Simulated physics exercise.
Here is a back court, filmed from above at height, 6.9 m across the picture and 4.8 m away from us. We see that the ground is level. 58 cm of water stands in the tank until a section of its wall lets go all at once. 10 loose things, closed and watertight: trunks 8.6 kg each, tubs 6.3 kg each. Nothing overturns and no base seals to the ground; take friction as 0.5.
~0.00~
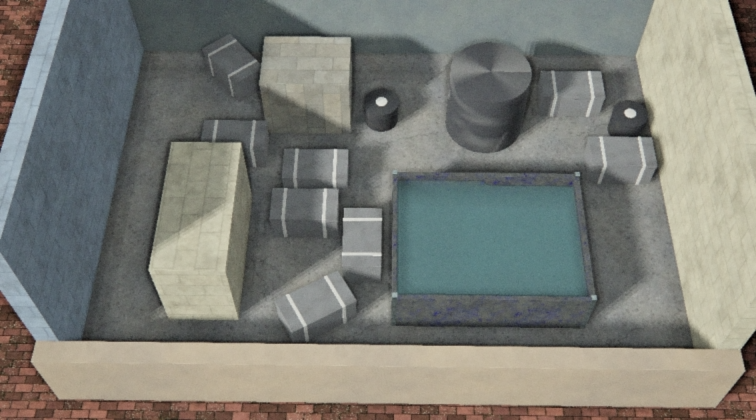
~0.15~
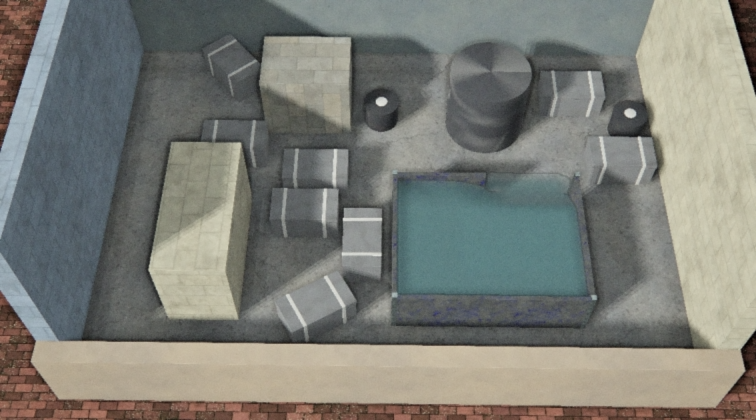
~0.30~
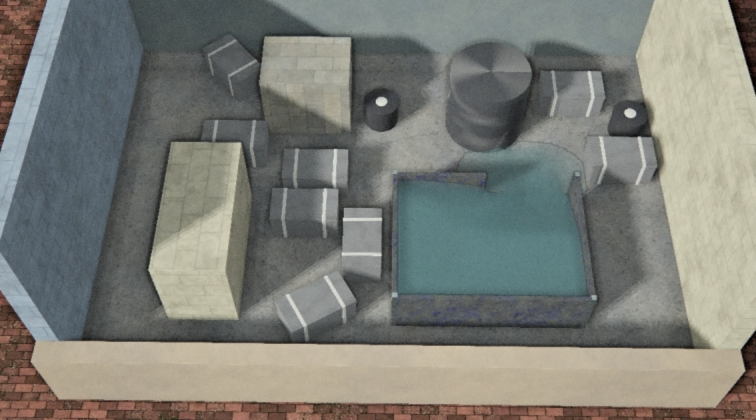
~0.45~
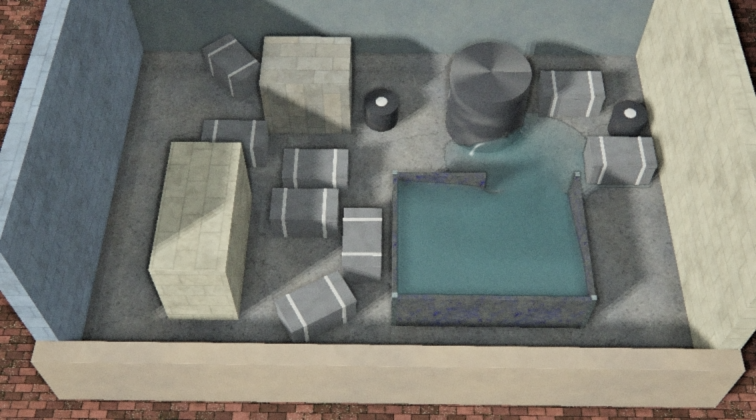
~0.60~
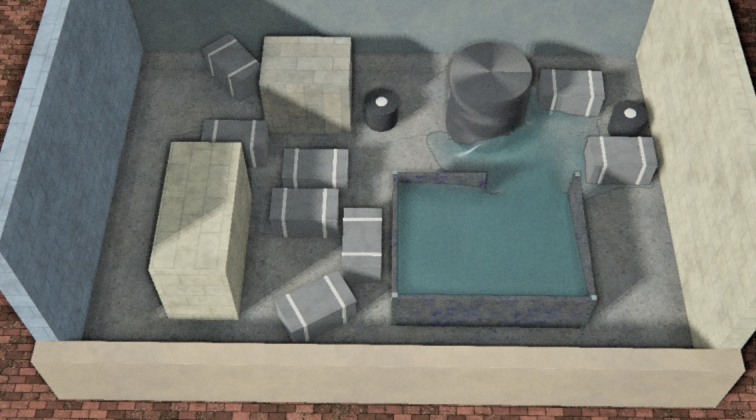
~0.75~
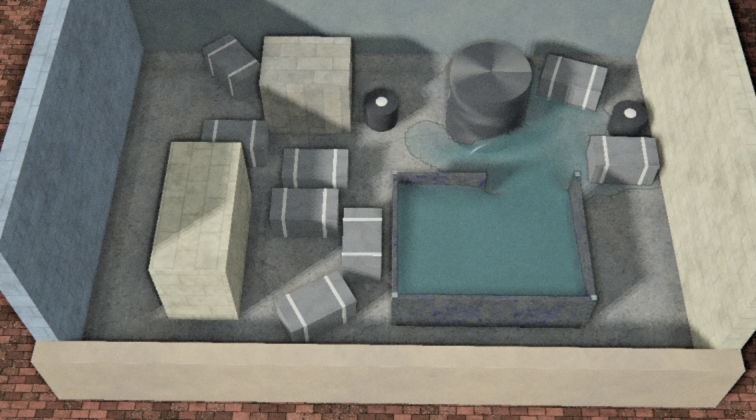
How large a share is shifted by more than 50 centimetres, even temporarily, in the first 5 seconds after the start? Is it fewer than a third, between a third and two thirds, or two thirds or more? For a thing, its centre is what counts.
I reckon it gets to two thirds or beyond.
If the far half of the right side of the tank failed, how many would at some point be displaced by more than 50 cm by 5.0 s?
Then 5.
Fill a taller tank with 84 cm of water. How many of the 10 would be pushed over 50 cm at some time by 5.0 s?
Count: 8.
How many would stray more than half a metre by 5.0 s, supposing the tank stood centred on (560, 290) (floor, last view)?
In that case the number is 5.
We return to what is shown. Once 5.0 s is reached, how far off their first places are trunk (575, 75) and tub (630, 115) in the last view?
In turn: 250 cm, 140 cm.
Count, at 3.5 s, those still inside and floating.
At that instant the tally stands at 4.
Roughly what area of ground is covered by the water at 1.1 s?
Somewhere around 9.0 m2, roughly.
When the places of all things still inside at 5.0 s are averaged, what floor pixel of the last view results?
(341, 180).
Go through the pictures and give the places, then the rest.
In the first frame, a trunk at (573, 84), on the bottom; a trunk at (623, 151), on the bottom; 3.5 m2 under water; 0 of 10 have shifted.
In the second frame, a trunk at (573, 84) rests on the ground; a trunk at (623, 151), on the bottom; water covers 4.0 m2; 0 of 10 have shifted.
In the third frame, a trunk at (573, 84) rests on the ground; a trunk at (623, 151) rests on the ground; water covers 4.8 m2; 0 of 10 have shifted.
In the fourth frame, a trunk at (573, 84), on the bottom; a trunk at (623, 151), on the bottom; water covers 5.3 m2; 0 of 10 have shifted.
In the fifth frame, a trunk at (573, 83), on the bottom; a trunk at (623, 151), on the bottom; 5.7 m2 under water; 0 of 10 have shifted.
In the sixth frame, a trunk at (575, 73), on the bottom, 18 cm from its start; a trunk at (625, 151) rests on the ground, 3 cm from its start; water covers 6.5 m2; 1 of 10 have shifted.
After 1.1 s 1 of 10 are over 50 cm from their spots; 0 afloat.
After 2.2 s 2 of 10 are over 50 cm from their spots; 3 afloat.
After 3.5 s 5 of 10 are over 50 cm from their spots; 4 afloat.
After 5.0 s 8 of 10 are over 50 cm from their spots, and 8 have been at some point; 7 afloat.
